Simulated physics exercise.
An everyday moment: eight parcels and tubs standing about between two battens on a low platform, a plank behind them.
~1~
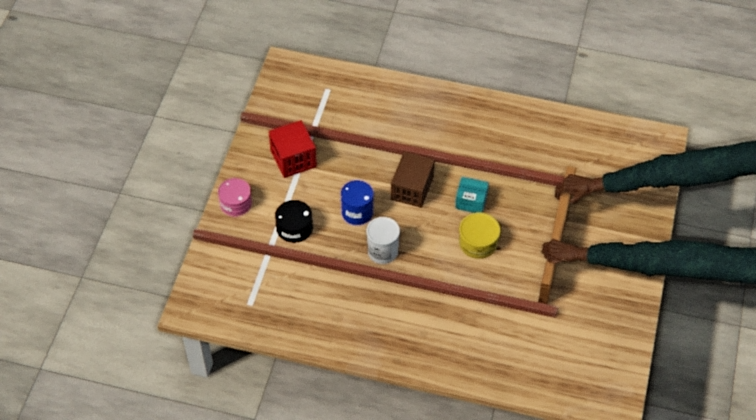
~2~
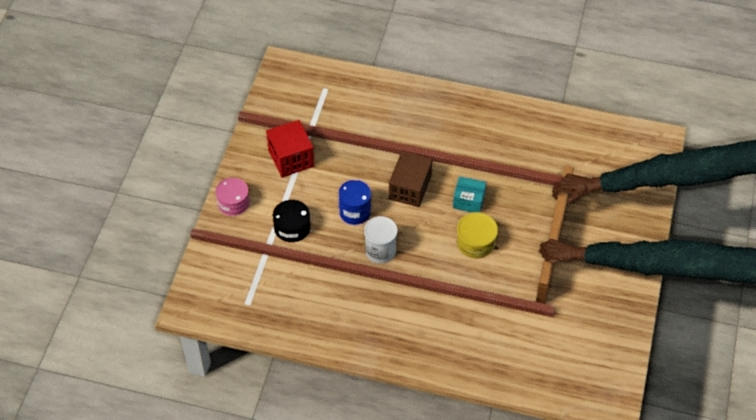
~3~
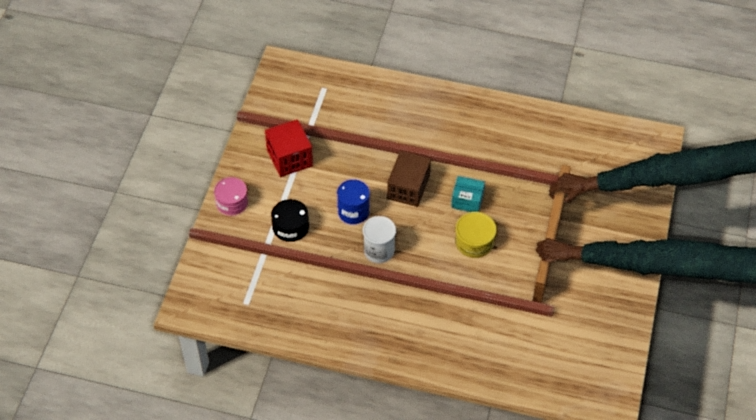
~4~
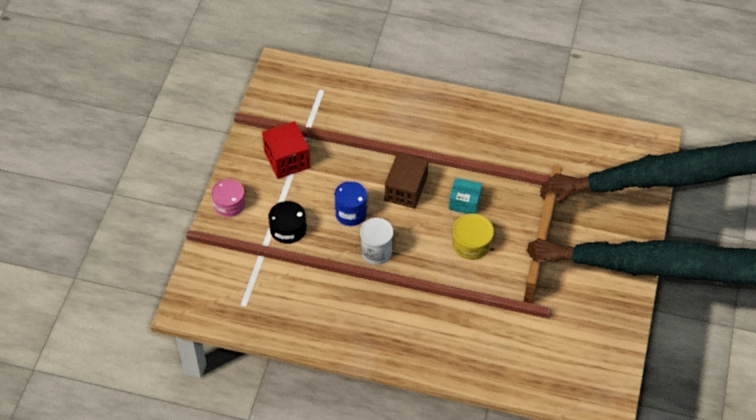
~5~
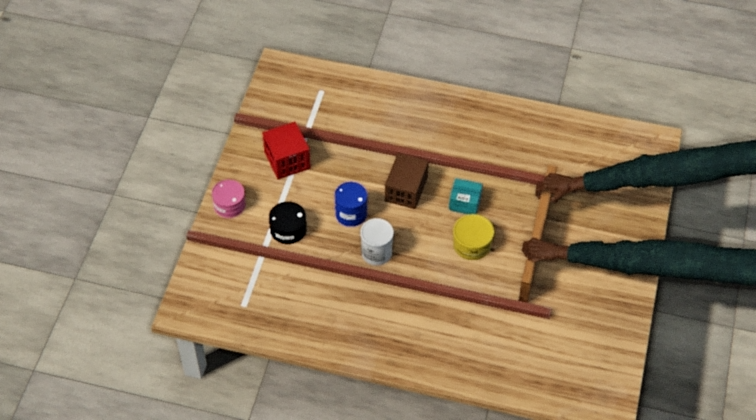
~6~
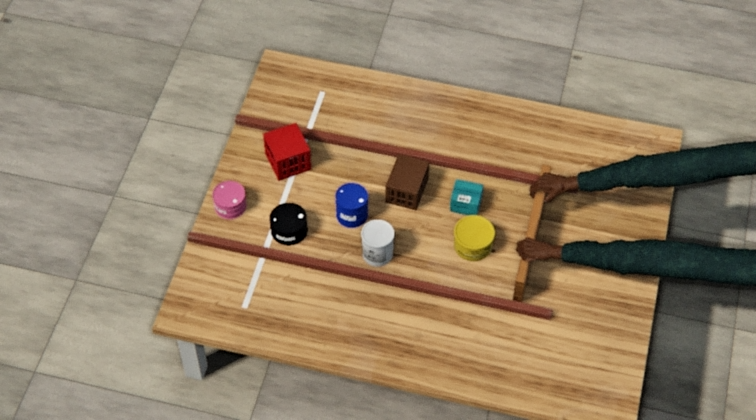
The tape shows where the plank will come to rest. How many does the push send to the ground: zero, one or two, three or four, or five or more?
In the end the number that fall off is one or two.
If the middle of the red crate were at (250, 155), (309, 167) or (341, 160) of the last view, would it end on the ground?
In turn it goes over; comes down; goes over.
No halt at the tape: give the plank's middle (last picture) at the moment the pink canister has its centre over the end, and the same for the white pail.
Its middle is around (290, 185) and around (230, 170).
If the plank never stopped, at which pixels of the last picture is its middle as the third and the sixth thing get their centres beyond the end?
First at (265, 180), next at (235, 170).
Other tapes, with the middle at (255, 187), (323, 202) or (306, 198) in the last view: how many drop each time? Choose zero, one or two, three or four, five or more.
For each place: At least five; zero; none at all.
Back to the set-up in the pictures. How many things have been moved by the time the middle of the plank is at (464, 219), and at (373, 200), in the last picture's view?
At the one place 2, at the other 5.
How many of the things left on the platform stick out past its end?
That would be 1.
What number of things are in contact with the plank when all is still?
It touches 3.
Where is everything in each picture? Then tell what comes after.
Pink canister (235, 197); red crate (293, 149); black canister (294, 221); plank (557, 235); tape (291, 191), in the first frame.
Red crate (290, 149); yellow pail (477, 236), in the second frame.
Black canister (290, 220); white pail (379, 240), in the third frame.
Pink canister (229, 198); blue canister (351, 204), in the fourth frame.
Red crate (287, 151); plank (538, 234), in the fifth frame.
Pink canister (230, 200); red crate (287, 152); black canister (289, 224); plank (532, 233); tape (286, 194), in the sixth frame.
Soon after, none off yet; pink canister at rest near (230, 200); red crate at rest near (287, 152); black canister at rest near (289, 224).
In the end, the number that fall off is one or two; gone, red crate.
